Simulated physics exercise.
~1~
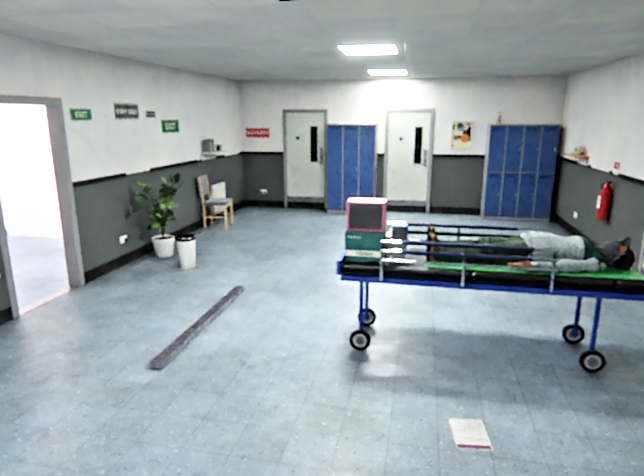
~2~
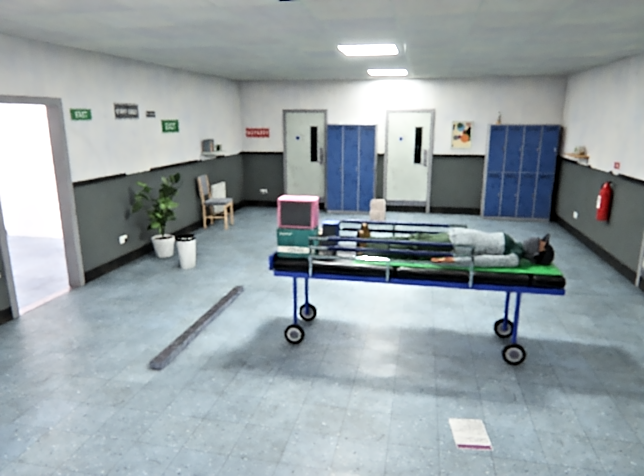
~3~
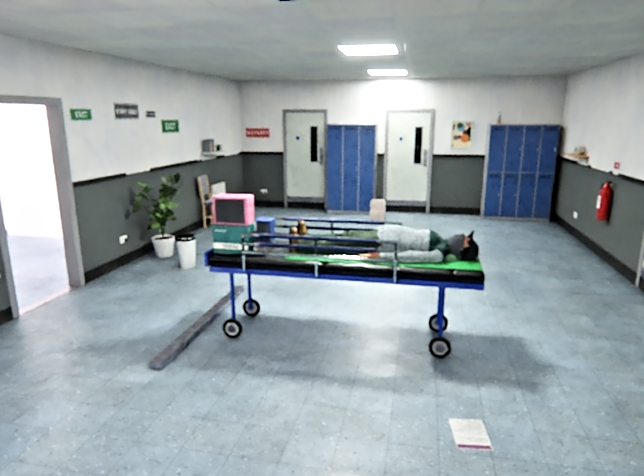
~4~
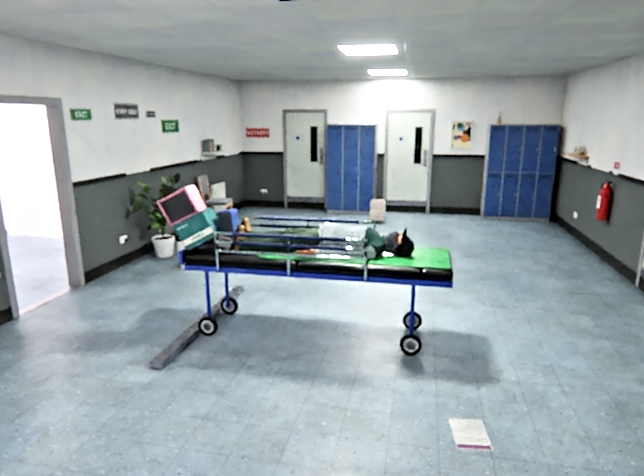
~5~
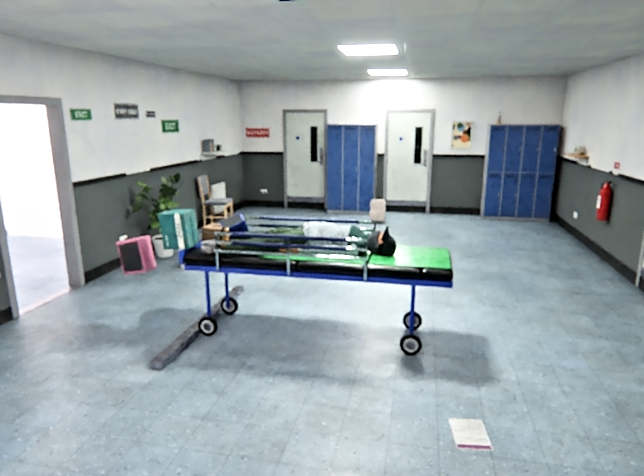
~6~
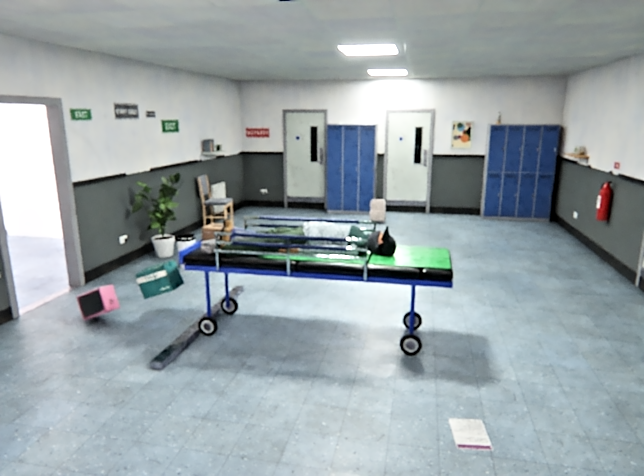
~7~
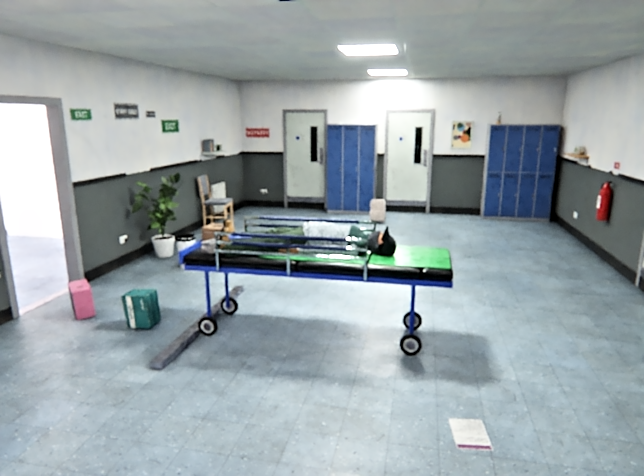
In a hospital corridor, a gurney carrying a limp patient rolled left and stopped abruptly at a dark strip on the floor, and the pink monitor and teal case tumbled off the end onto the floor while the patient stayed aboard.
